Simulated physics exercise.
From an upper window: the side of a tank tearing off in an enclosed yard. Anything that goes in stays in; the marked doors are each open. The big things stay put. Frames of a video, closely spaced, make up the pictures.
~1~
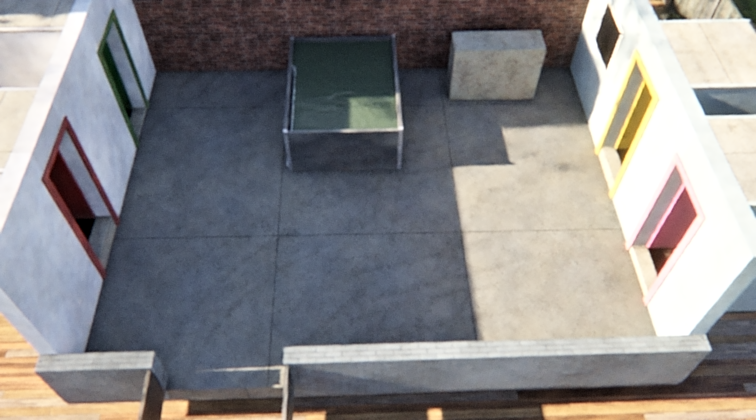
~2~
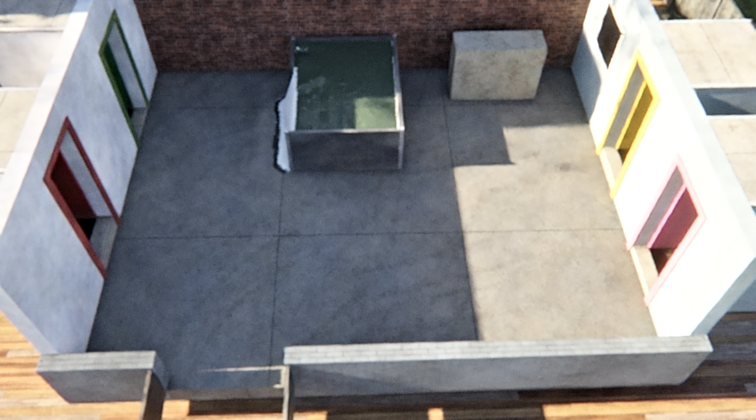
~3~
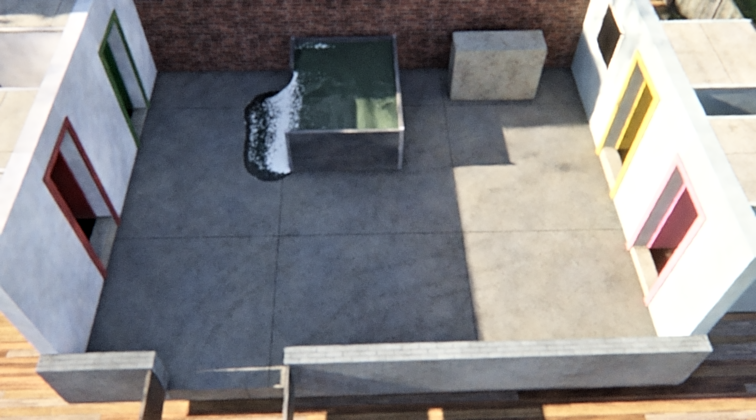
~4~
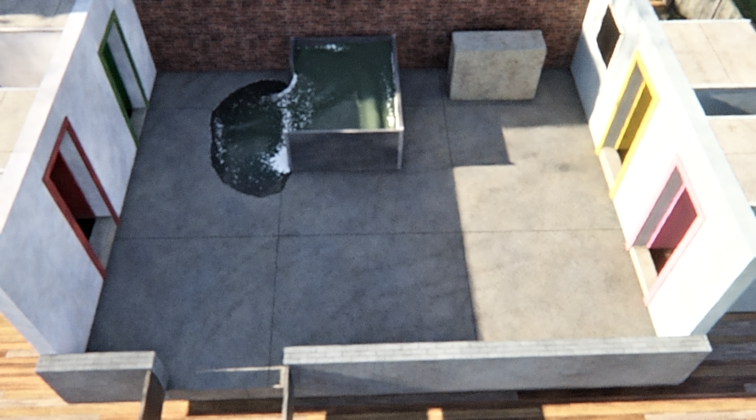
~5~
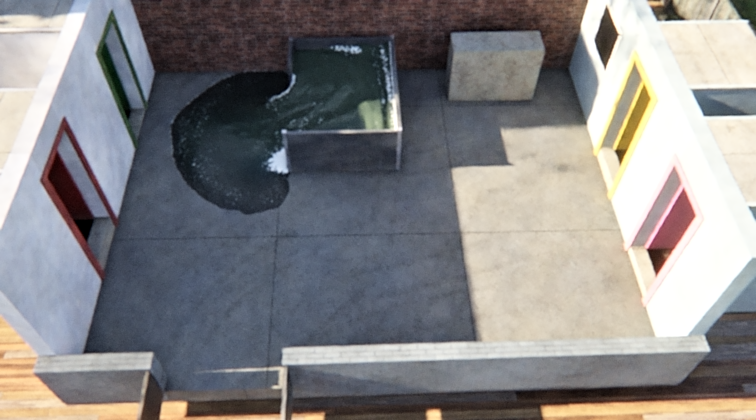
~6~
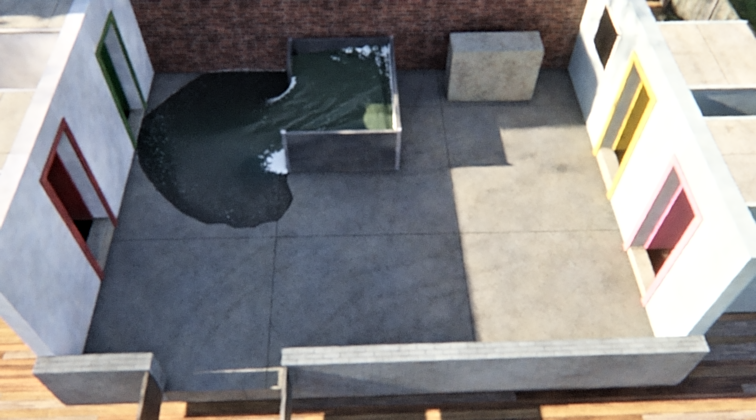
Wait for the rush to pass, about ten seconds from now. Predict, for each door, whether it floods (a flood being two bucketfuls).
Pink door: Within two buckets, green door: Exceeds two buckets, red door: Within two buckets, yellow door: Within two buckets.
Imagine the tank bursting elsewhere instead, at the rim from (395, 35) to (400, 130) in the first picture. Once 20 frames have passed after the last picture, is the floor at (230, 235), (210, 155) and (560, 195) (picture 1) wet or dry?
The first point is spared, the second spared, the third soaked.
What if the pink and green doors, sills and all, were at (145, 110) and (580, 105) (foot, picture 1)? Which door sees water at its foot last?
Result: The door marked yellow.
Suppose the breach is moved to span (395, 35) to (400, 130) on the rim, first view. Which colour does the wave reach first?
First: The yellow one.
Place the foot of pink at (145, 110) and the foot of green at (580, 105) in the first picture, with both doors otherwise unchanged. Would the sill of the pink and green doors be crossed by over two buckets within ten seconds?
Check: Pink one comes out above / green one comes out below.
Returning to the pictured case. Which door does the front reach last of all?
It's the yellow-painted one.
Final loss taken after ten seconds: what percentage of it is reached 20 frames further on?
I'd say about 45 per cent.
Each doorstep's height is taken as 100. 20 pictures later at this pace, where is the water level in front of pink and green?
Estimate, in order: 0 and 430 percent.
A moment on, water covers 25 % of the floor; the pink door not reached, the green door far over two buckets in, the red door wet at the sill, nothing in, the yellow door not reached.
Next, water covers 30 % of the floor; the pink door not reached, the green door far over two buckets in, the red door wet at the sill, nothing in, the yellow door not reached.
Then, water covers 35 % of the floor; the pink door not reached, the green door far over two buckets in, the red door wet at the sill, nothing in, the yellow door not reached.
Later, water covers 60 % of the floor; the pink door not reached, the green door far over two buckets in, the red door wet at the sill, nothing in, the yellow door not reached.
In the end, water covers 75 % of the floor; the pink door wet at the sill, nothing in, the green door far over two buckets in, the red door wet at the sill, nothing in, the yellow door wet at the sill, nothing in.
